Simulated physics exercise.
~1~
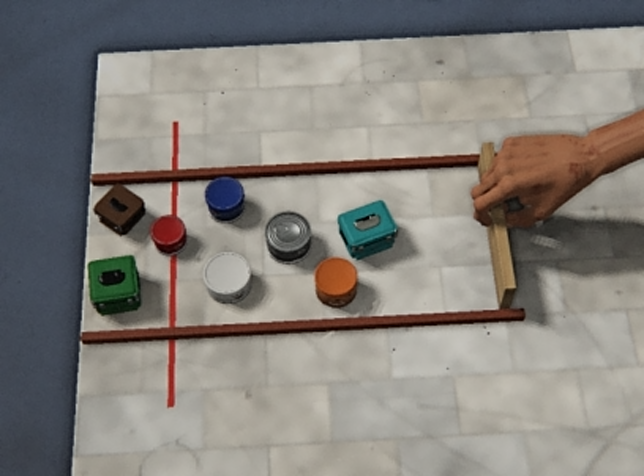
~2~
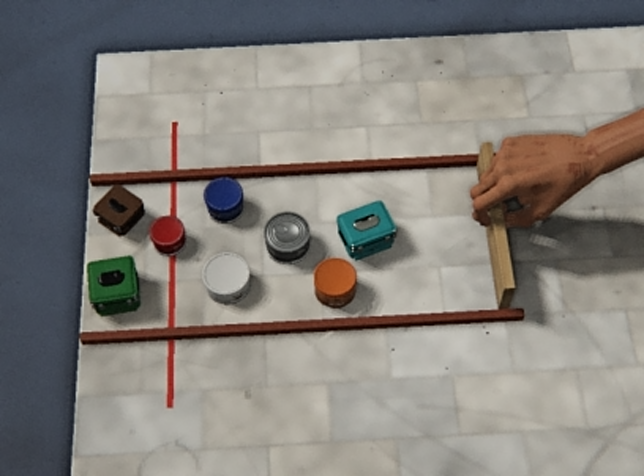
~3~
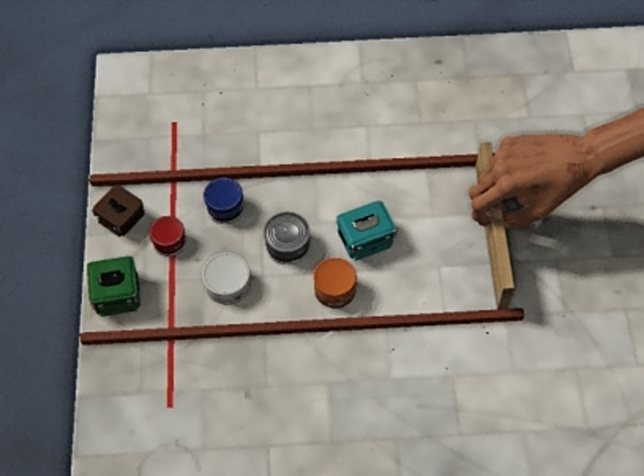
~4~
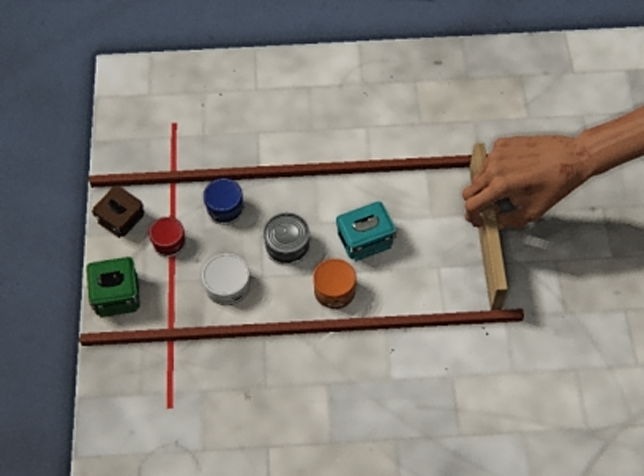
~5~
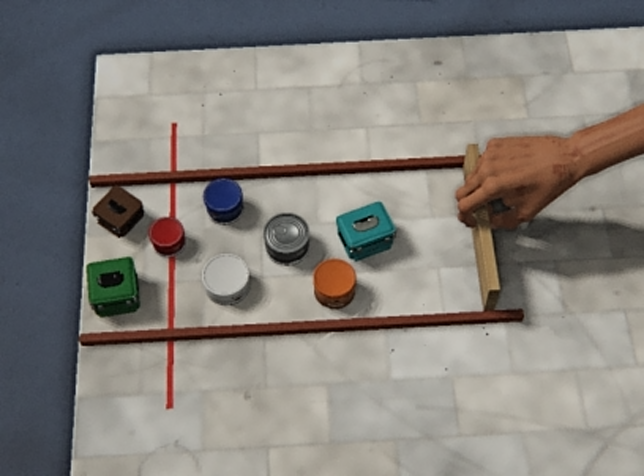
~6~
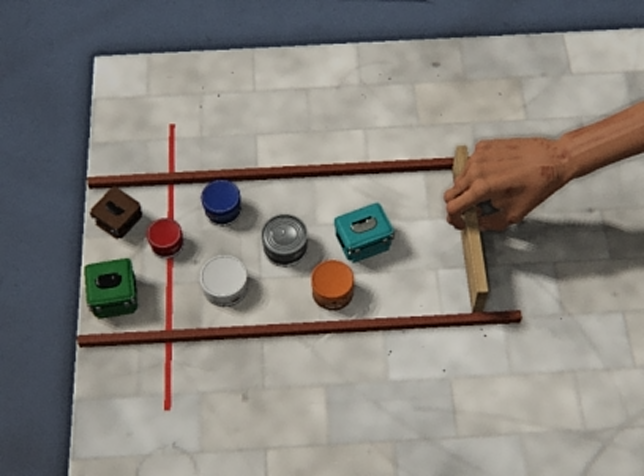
At the start, a hand holds an upright wooden board at the right end of a channel between two reddish-brown rails, with colourful tins and cases spread toward the left around a red line. The hand then slides the board a short way left, while the items stay essentially where they are, untouched.
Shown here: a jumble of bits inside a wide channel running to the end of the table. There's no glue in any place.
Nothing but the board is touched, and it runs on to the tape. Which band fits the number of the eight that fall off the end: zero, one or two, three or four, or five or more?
The band is one or two.
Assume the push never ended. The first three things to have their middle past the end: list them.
The red tin, the green case, then the grey pot.
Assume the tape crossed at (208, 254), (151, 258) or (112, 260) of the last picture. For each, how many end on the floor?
In that order 0, 3 and 5.
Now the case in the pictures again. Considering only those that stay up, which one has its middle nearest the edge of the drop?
The grey pot finishes closest.
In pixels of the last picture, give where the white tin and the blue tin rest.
Roughly (114, 281) for the first and roughly (150, 206) for the second.
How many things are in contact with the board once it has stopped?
3 are in contact with it.
A little later, none off yet; green case at rest near (112, 288); brown case at rest near (118, 214); red tin at rest near (166, 238).
Next, none off yet; green case at rest near (112, 288); brown case at rest near (118, 214); red tin shifted a little near (152, 238).
When it is over, the number that fall off is one or two; down, red tin and green case.
